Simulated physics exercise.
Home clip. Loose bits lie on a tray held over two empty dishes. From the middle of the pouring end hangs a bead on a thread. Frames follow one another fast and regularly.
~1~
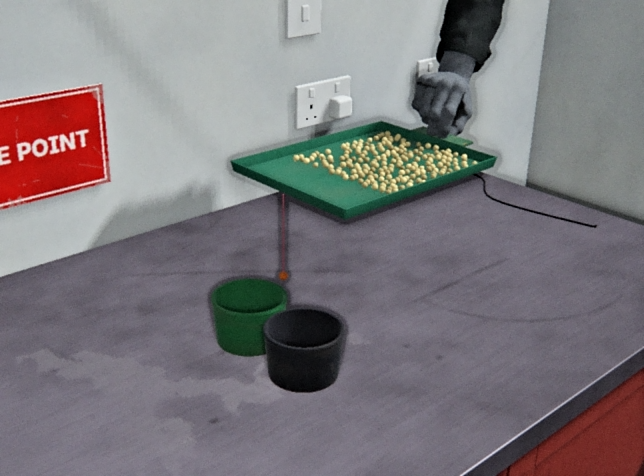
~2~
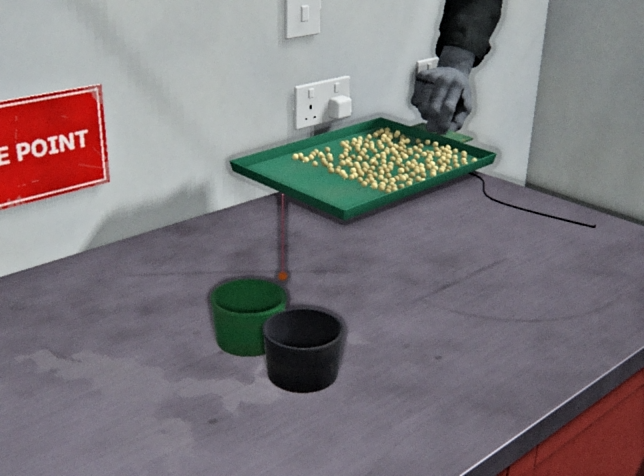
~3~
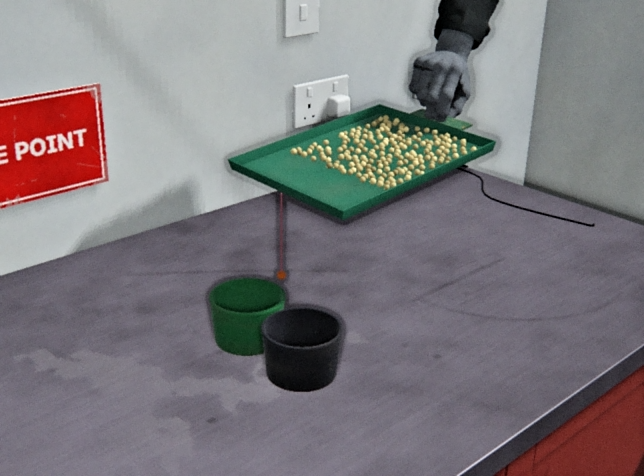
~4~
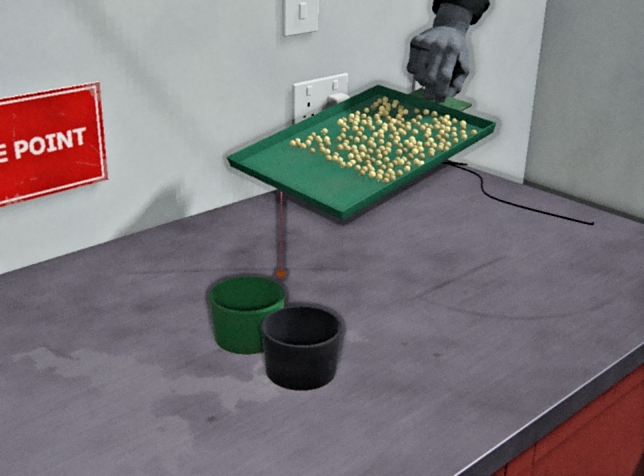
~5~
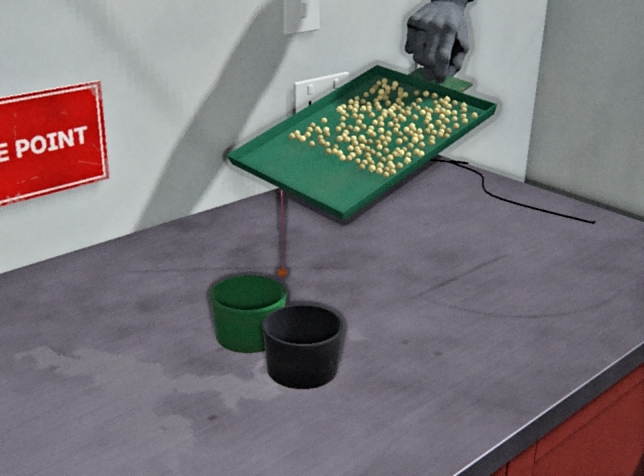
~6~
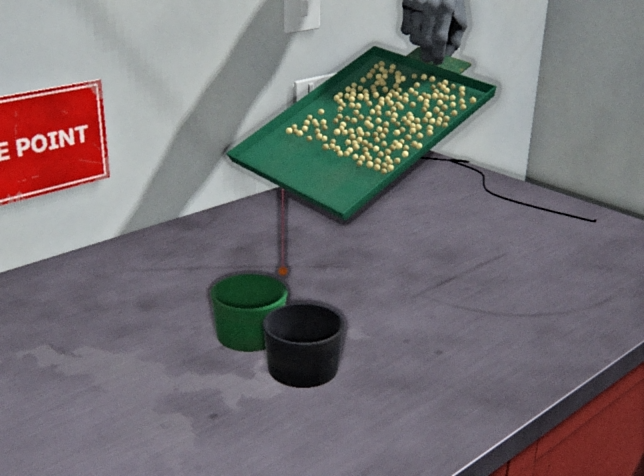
A gloved-looking dark hand at the upper right raises the far end of a green tray of pale round beans, steadily steepening its slant while the near end stays almost in place. Seen from above at an angle, the tray hangs over a grey worktop by a pale wall with sockets and a red sign. Below sit a green dish and a black dish, near a small orange bead on a thread.
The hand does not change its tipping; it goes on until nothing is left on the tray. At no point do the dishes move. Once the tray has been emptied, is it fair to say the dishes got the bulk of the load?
The dishes are left with the main part.
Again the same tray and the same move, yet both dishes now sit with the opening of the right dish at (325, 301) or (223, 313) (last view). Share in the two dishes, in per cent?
About 30% on the first try and 10% on the second.
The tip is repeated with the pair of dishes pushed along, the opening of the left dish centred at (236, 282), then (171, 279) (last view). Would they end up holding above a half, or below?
A majority, then a minority.
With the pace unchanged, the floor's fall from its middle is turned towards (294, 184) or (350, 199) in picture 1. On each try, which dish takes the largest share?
In turn: Left; the right dish.
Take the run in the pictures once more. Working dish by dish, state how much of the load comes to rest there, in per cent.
Out of every hundred, close to 20 go left and close to 50 go right.
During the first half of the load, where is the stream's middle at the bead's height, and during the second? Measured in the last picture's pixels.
Initially about (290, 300); subsequently about (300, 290).
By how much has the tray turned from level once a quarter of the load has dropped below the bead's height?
It has tipped about 75 degrees.
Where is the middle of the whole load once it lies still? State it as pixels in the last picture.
Near (292, 358).
Soon, tray tipped steeply; about half on the tray; a stray few in the right dish; a stray few in the left dish; about a third in the air.
A while on, tray tipped past a quarter turn; about a quarter on the tray; about a third in the right dish; a small part in the left dish; a small part outside both; a small part in the air.
Towards the end, tray tipped past a quarter turn; about half in the right dish; about a quarter in the left dish; about a quarter outside both.
Finally, tray tipped past a quarter turn; about half in the right dish; about a quarter in the left dish; about a quarter outside both.
